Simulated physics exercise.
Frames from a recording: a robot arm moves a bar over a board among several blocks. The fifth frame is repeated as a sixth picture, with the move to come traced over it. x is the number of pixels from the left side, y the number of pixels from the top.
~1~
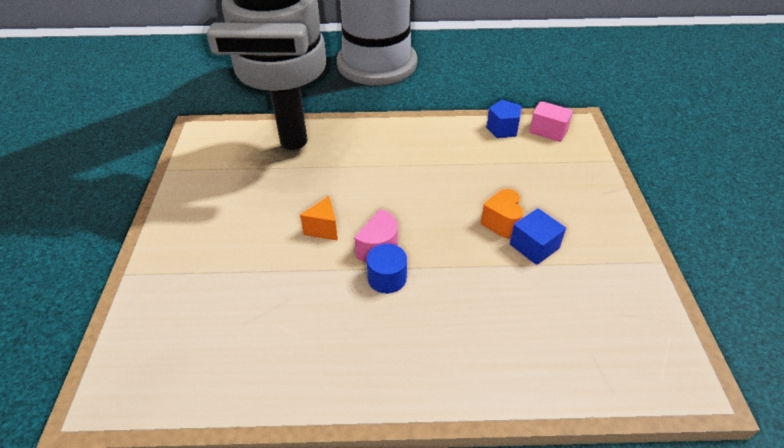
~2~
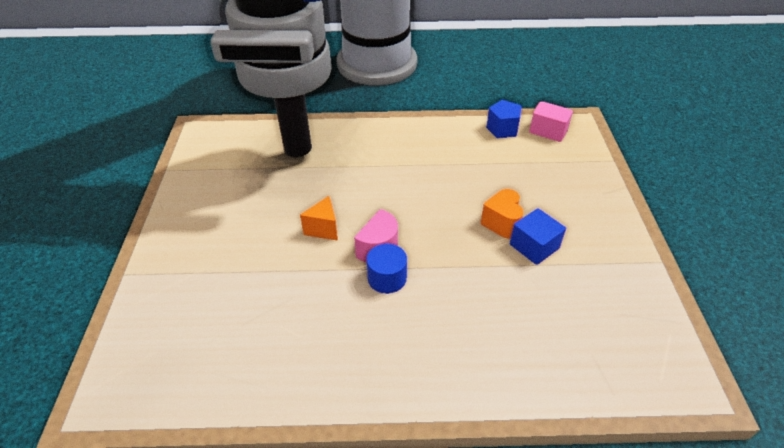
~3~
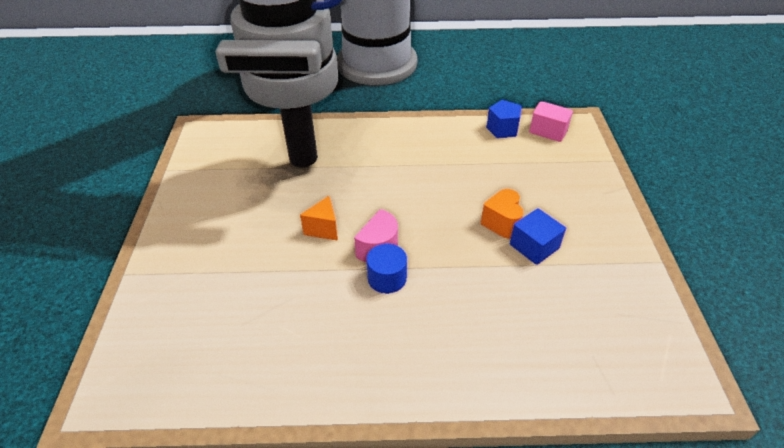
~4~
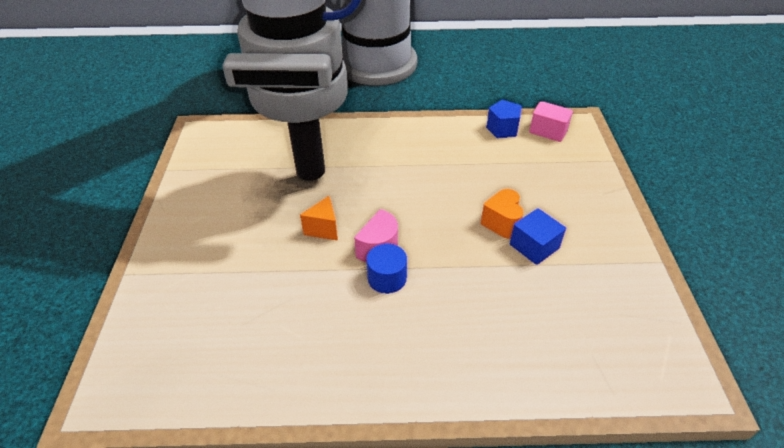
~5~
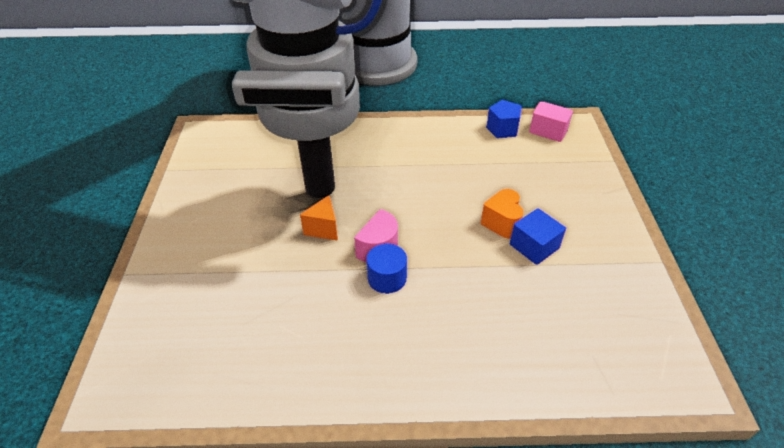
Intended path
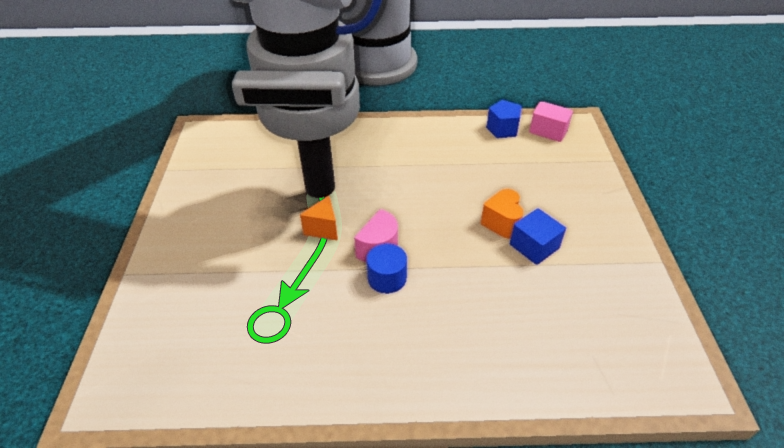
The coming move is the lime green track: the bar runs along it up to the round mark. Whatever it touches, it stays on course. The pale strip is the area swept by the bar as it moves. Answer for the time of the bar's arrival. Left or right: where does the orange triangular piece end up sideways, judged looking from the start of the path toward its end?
The left-hand side.
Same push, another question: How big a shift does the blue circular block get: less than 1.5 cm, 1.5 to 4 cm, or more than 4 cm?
My prediction: Under 1.5 cm.
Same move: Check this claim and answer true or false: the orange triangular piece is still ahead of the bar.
That statement is not accurate.
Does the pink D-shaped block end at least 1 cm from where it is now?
No
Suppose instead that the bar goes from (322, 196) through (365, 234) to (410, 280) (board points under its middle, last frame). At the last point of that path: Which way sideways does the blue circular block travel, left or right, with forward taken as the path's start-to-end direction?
Its sideways move is to the right.
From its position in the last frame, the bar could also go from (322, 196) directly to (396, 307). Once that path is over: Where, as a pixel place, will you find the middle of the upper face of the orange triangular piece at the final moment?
The centre of its top face lies at (322, 228).
The drawn path runs from (322, 196) over (325, 234) and (301, 277) to (269, 324).
The first path, step by step. One third of the way, bar at (324, 227); orange triangular piece at (322, 235), turned 40° clockwise.
Two thirds of the way, bar at (299, 269); orange triangular piece at (318, 273).
At the end, bar at (267, 316); orange triangular piece at (318, 277), turned 20° anticlockwise; pink D-shaped block not moved; blue circular block not moved.
